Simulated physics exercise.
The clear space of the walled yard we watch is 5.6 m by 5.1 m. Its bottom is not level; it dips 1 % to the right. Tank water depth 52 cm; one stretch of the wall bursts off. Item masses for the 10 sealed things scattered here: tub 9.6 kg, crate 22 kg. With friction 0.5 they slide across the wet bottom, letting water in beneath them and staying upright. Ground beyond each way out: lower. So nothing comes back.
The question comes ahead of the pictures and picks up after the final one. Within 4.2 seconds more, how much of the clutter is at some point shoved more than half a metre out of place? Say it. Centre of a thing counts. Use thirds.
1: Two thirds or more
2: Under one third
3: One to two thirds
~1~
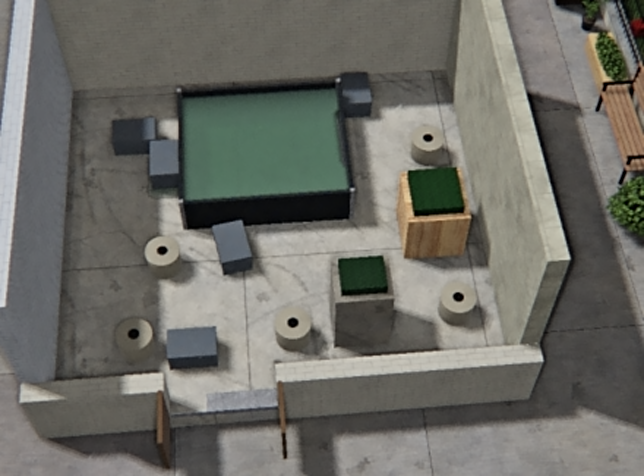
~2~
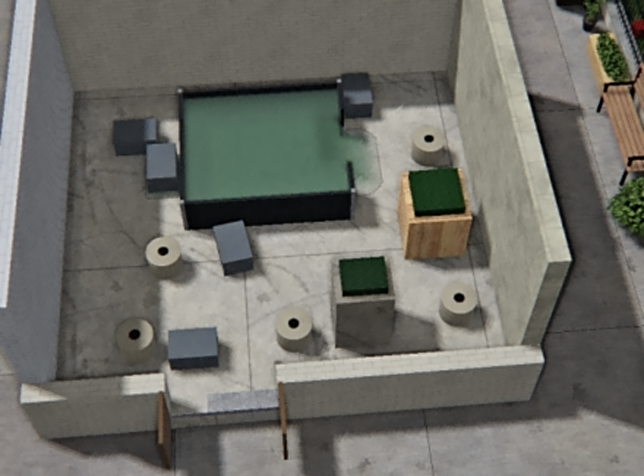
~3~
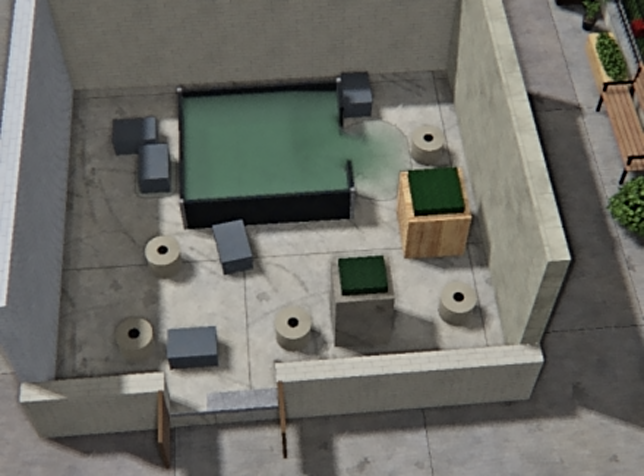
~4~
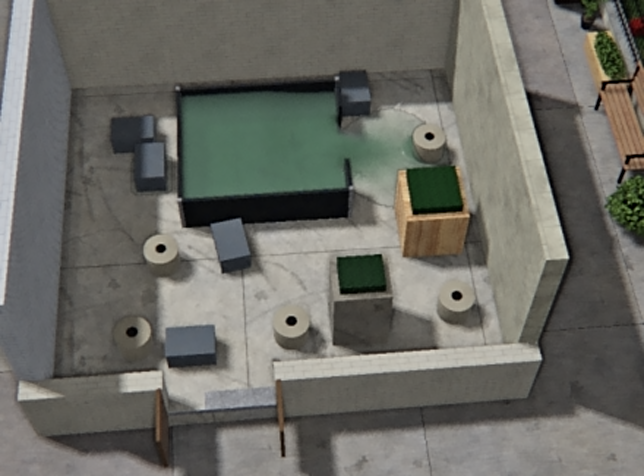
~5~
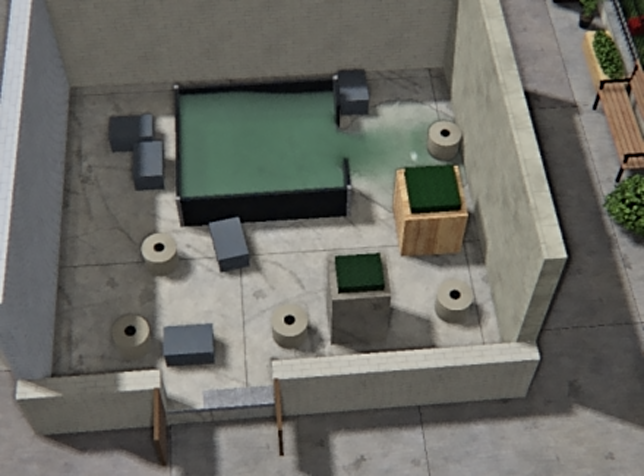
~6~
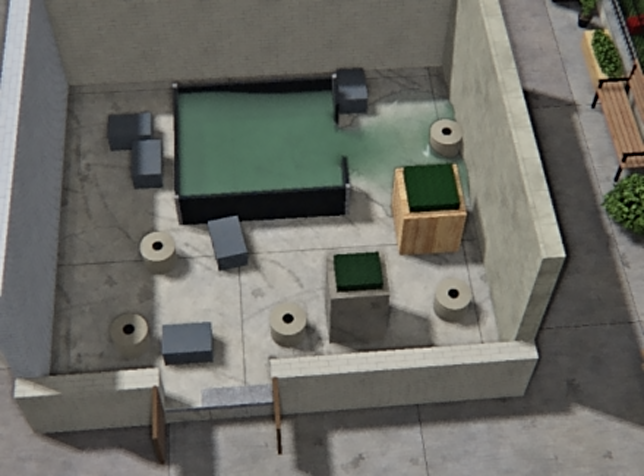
The answer is 2.
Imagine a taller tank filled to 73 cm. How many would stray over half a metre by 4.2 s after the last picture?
Then the count would be 3.
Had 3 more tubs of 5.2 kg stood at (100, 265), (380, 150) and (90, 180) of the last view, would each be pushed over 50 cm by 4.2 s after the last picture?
Below, above, below.
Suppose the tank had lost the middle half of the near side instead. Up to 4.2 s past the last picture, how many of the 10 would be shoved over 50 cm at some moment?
That would give 5.
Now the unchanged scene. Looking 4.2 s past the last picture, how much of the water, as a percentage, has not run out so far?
I'd say some 100 percent hasn't gone yet.
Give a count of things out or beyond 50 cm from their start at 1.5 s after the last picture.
Tally at that time: 0.
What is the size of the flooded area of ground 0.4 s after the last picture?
About 8.0 m2.
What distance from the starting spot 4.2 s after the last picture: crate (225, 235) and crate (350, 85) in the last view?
The first is off by 0 cm, the second by 20 cm.
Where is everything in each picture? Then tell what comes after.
In the first picture, a tub at (428, 138) rests on the ground; a crate at (165, 157), on the bottom; water covers 4.2 m2; 0 of 10 have shifted.
In the second picture, a tub at (429, 139), on the bottom; a crate at (161, 161), on the bottom, 7 cm from its start; 4.6 m2 under water; 1 of 10 have shifted.
In the third picture, a tub at (428, 138), on the bottom; a crate at (153, 161) rests on the ground, 18 cm from its start; 5.3 m2 under water; 1 of 10 have shifted.
In the fourth picture, a tub at (429, 137), on the bottom, 4 cm from its start; a crate at (149, 160) rests on the ground, 21 cm from its start; 6.0 m2 under water; 1 of 10 have shifted.
In the fifth picture, a tub at (445, 133), on the bottom, 29 cm from its start; a crate at (147, 159) rests on the ground, 21 cm from its start; water covers 6.7 m2; 2 of 10 have shifted.
In the sixth picture, a tub at (447, 132), on the bottom, 33 cm from its start; a crate at (146, 157), on the bottom, 21 cm from its start; 7.2 m2 under water; 2 of 10 have shifted.
Then, 0.4 s after the last picture 0 of 10 are over 50 cm from their spots; 1 afloat.
Then, 1.5 s after the last picture 0 of 10 are over 50 cm from their spots; 1 afloat.
Then, 2.8 s after the last picture 2 of 10 are over 50 cm from their spots; 2 afloat.
Then, 4.2 s after the last picture 2 of 10 are over 50 cm from their spots, and 2 have been at some point; 3 afloat.
